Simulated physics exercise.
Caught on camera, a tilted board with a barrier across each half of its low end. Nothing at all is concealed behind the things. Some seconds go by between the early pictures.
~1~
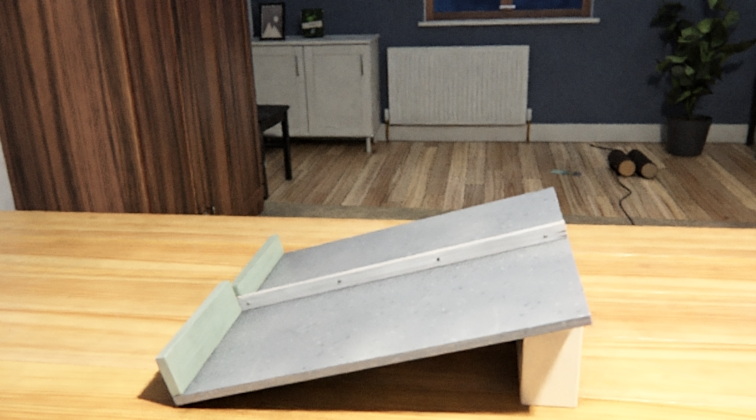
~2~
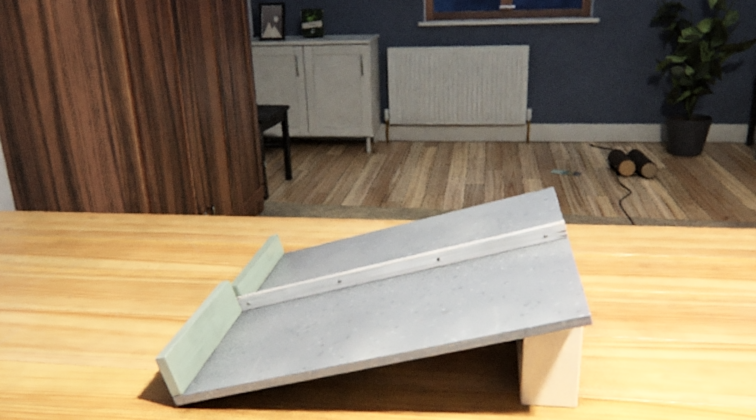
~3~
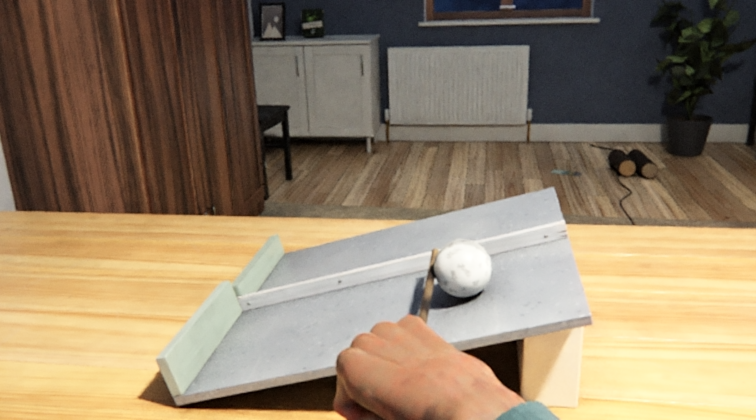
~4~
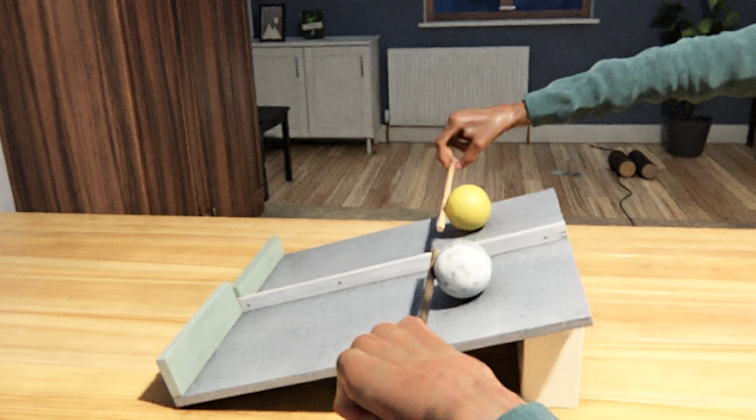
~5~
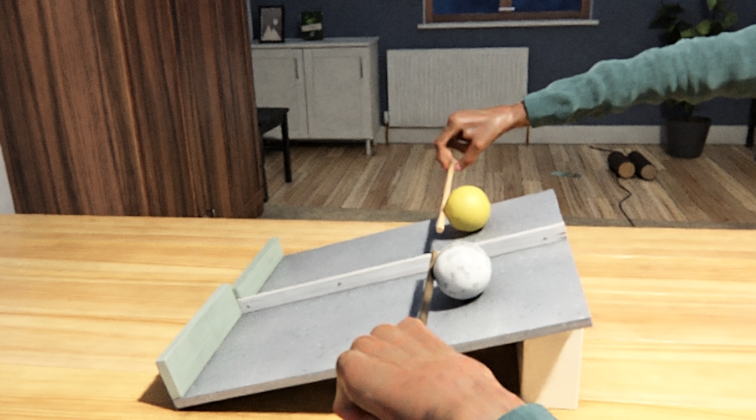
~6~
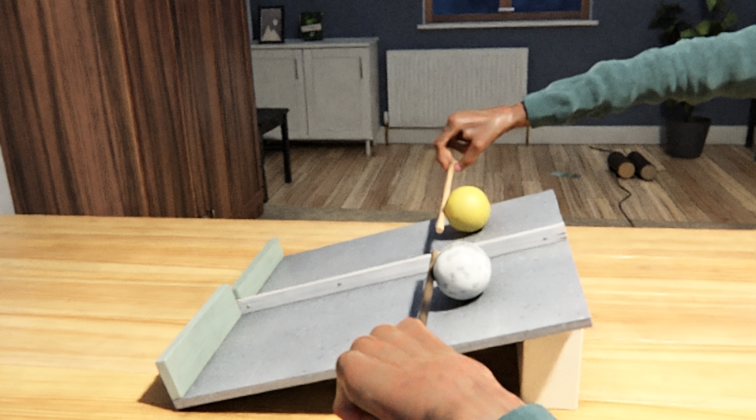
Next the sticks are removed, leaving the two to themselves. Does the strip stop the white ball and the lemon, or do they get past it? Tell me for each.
The white ball is stopped, the lemon is stopped.
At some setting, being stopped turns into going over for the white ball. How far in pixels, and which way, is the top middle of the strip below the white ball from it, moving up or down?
Down by 24 pixels.
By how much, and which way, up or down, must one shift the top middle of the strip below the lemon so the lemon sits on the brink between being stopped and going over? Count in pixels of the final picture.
Roughly 12 pixels downward.
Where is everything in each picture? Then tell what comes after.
Board (387, 264), in the first frame.
Board (387, 264), in the second frame.
White ball (463, 268); board (387, 264), in the third frame.
Held back by the sticks; lemon (468, 208); board (387, 265), in the fourth frame.
Held back by the sticks; white ball (463, 270); board (387, 266), in the fifth frame.
Held back by the sticks; white ball (462, 271); lemon (468, 209); board (387, 266), in the sixth frame.
Then, 0.36 s later than the last frame, white ball rolling on the board near (380, 290); lemon rolling on the board near (401, 227).
Then, 0.58 s later than the last frame, white ball rolling on the board near (239, 323); lemon rolling on the board near (287, 255).
When it is over, the white ball gets caught, near (229, 325); the lemon gets caught, near (278, 258).
